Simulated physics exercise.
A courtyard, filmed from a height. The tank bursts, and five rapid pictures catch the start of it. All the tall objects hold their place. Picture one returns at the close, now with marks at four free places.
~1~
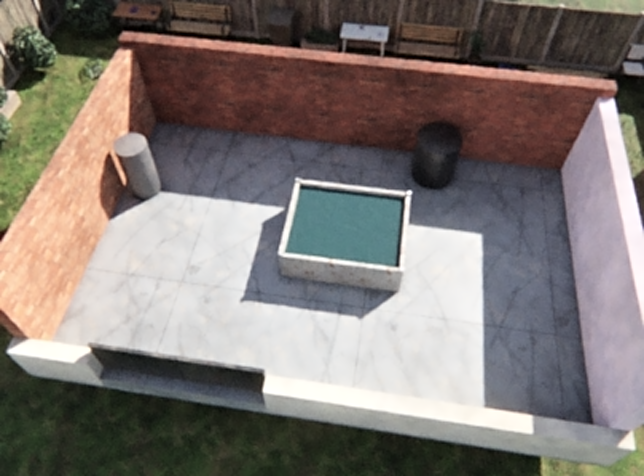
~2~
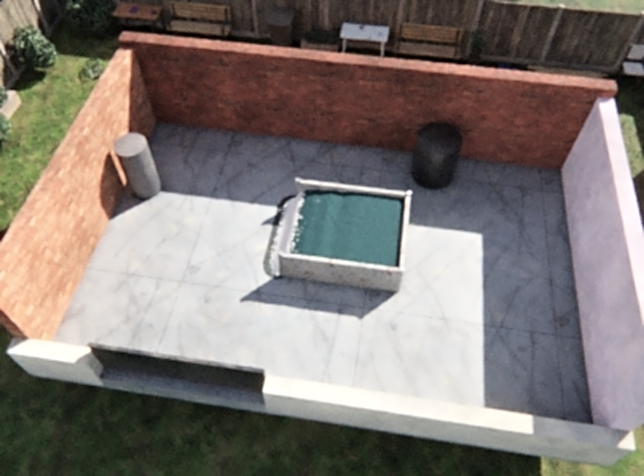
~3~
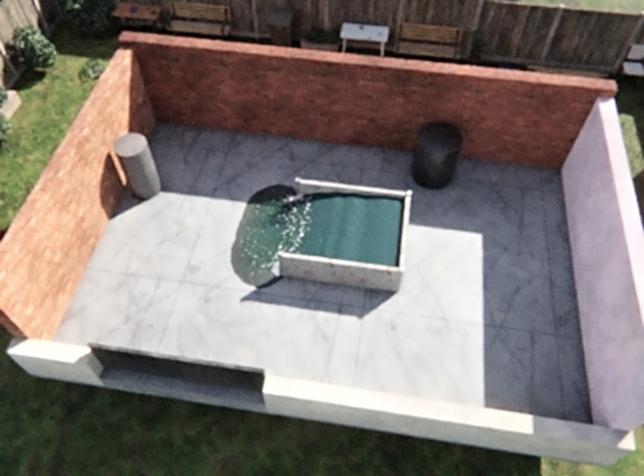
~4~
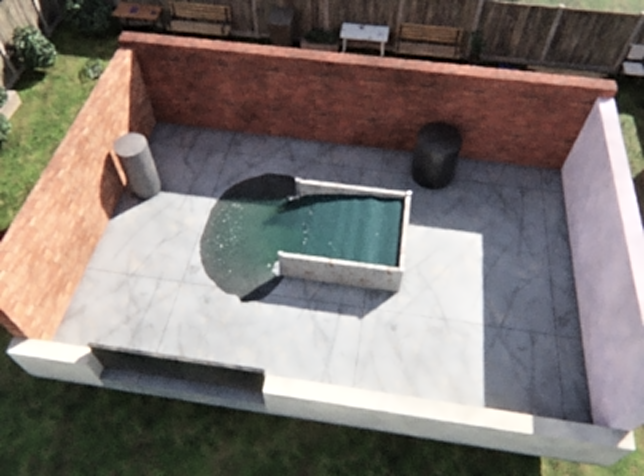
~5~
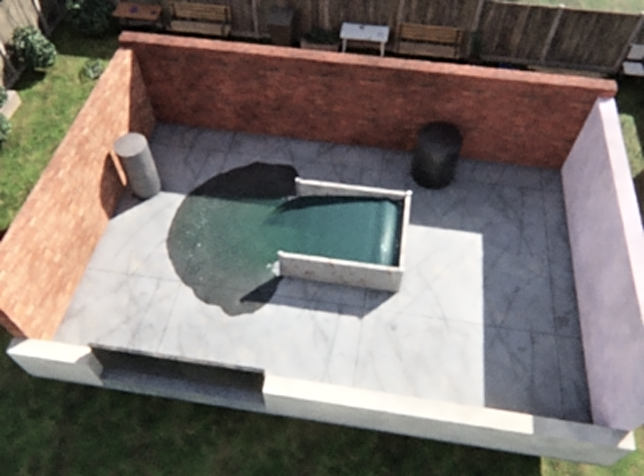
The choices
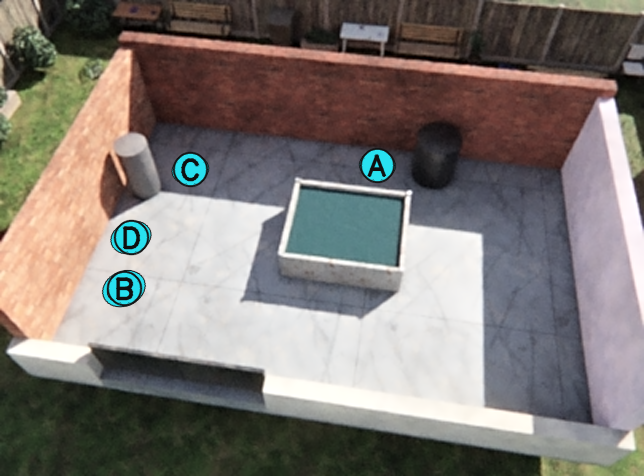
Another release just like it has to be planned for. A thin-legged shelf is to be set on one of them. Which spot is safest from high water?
Best: A.
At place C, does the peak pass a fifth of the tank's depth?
Yes, clearly.
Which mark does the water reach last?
It is A.
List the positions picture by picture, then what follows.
Tank full, its middle at (347, 226); shut gate at (181, 366).
Water covers 1 % of the ground and shows as far out as (271, 261).
Water covers 5 % of the ground and shows as far out as (266, 192).
Water covers 9 % of the ground and shows as far out as (229, 195).
Water covers 14 % of the ground and shows as far out as (184, 207).
On the marked copy, A at (377, 165); B at (124, 288); C at (190, 169); D at (131, 237).
With A, the water peaks at about 15 % of the depth that stood in the tank.
With B, the water peaks at about 34 % of the depth that stood in the tank.
With C, the water peaks at about 39 % of the depth that stood in the tank.
With D, the water peaks at about 45 % of the depth that stood in the tank.
